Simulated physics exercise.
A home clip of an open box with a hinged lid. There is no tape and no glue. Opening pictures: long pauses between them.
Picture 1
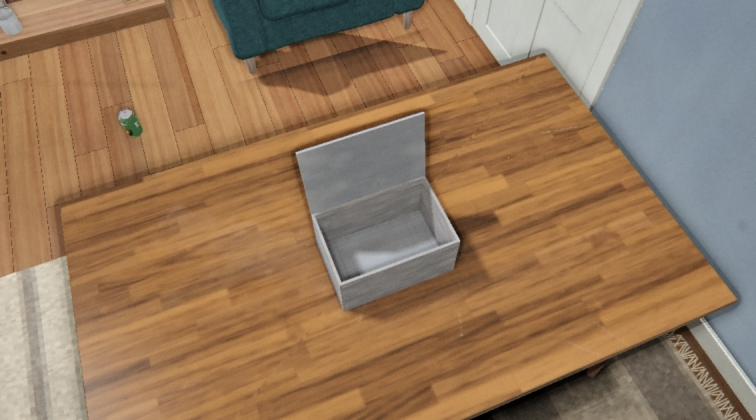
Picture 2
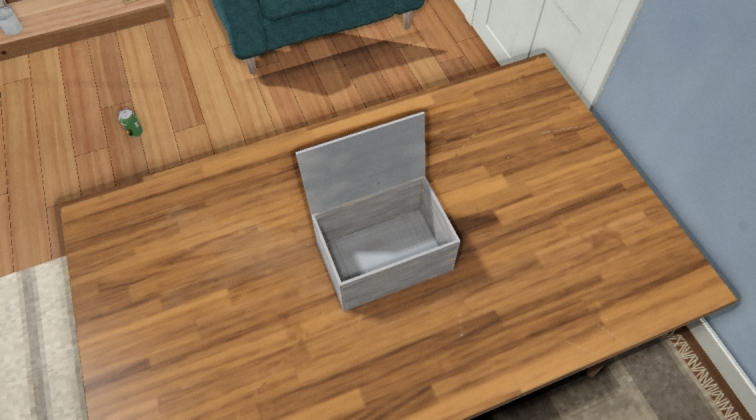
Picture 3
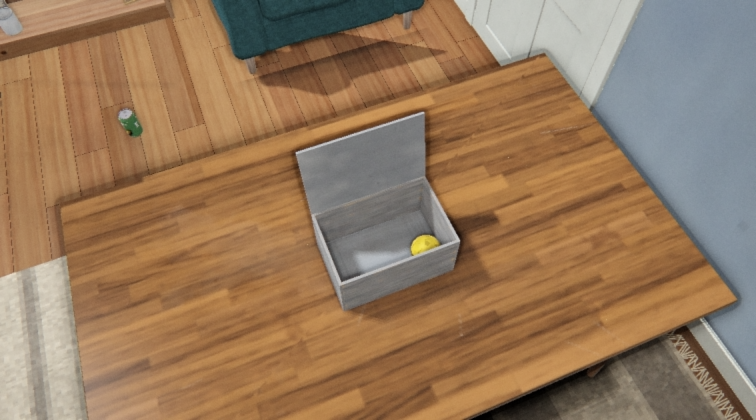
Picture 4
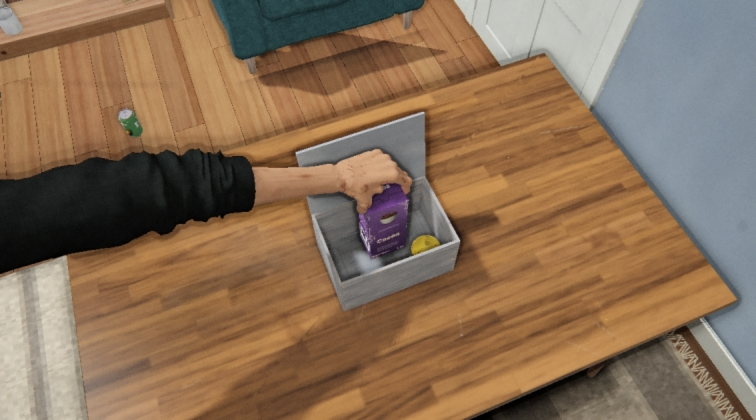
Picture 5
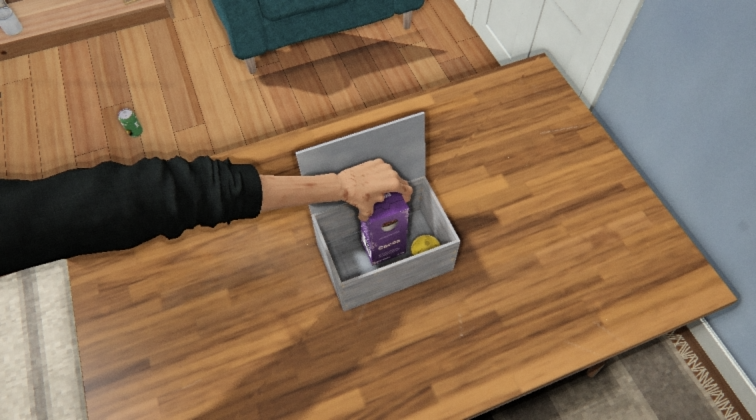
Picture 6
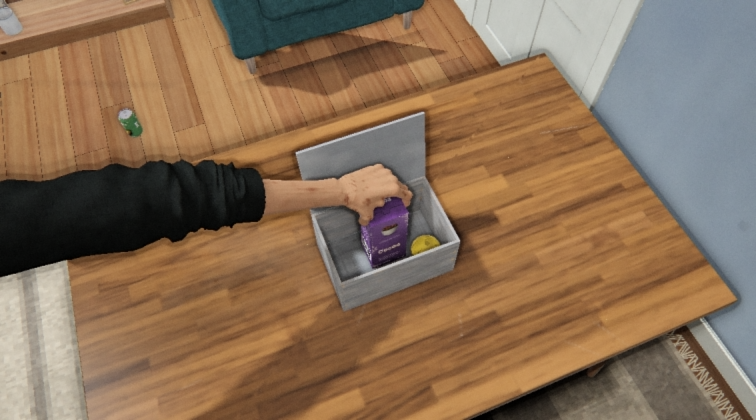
On a wooden tabletop, a yellow object appears in an open grey box, then a hand lowers a purple carton in beside it.
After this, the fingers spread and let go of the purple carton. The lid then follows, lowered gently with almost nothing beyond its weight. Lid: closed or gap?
Gap.
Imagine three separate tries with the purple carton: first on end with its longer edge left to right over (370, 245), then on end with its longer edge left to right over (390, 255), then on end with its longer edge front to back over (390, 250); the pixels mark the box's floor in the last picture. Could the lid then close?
First try: The lid remains open; second try: It remains open; third try: It remains open.
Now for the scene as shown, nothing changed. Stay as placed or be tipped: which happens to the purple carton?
At the finish it holds its orientation.
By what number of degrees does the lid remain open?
I'd say roughly 60 degrees above the rim.
Then, 1.20 s after the last picture, lid starting down.
Then, 1.60 s after the last picture, lid 60° above the rim.
Then, 4.00 s after the last picture, lid 58° above the rim.
At rest, lid 59° above the rim; both in place. Seen from the same camera at the end, purple carton near (383, 229).
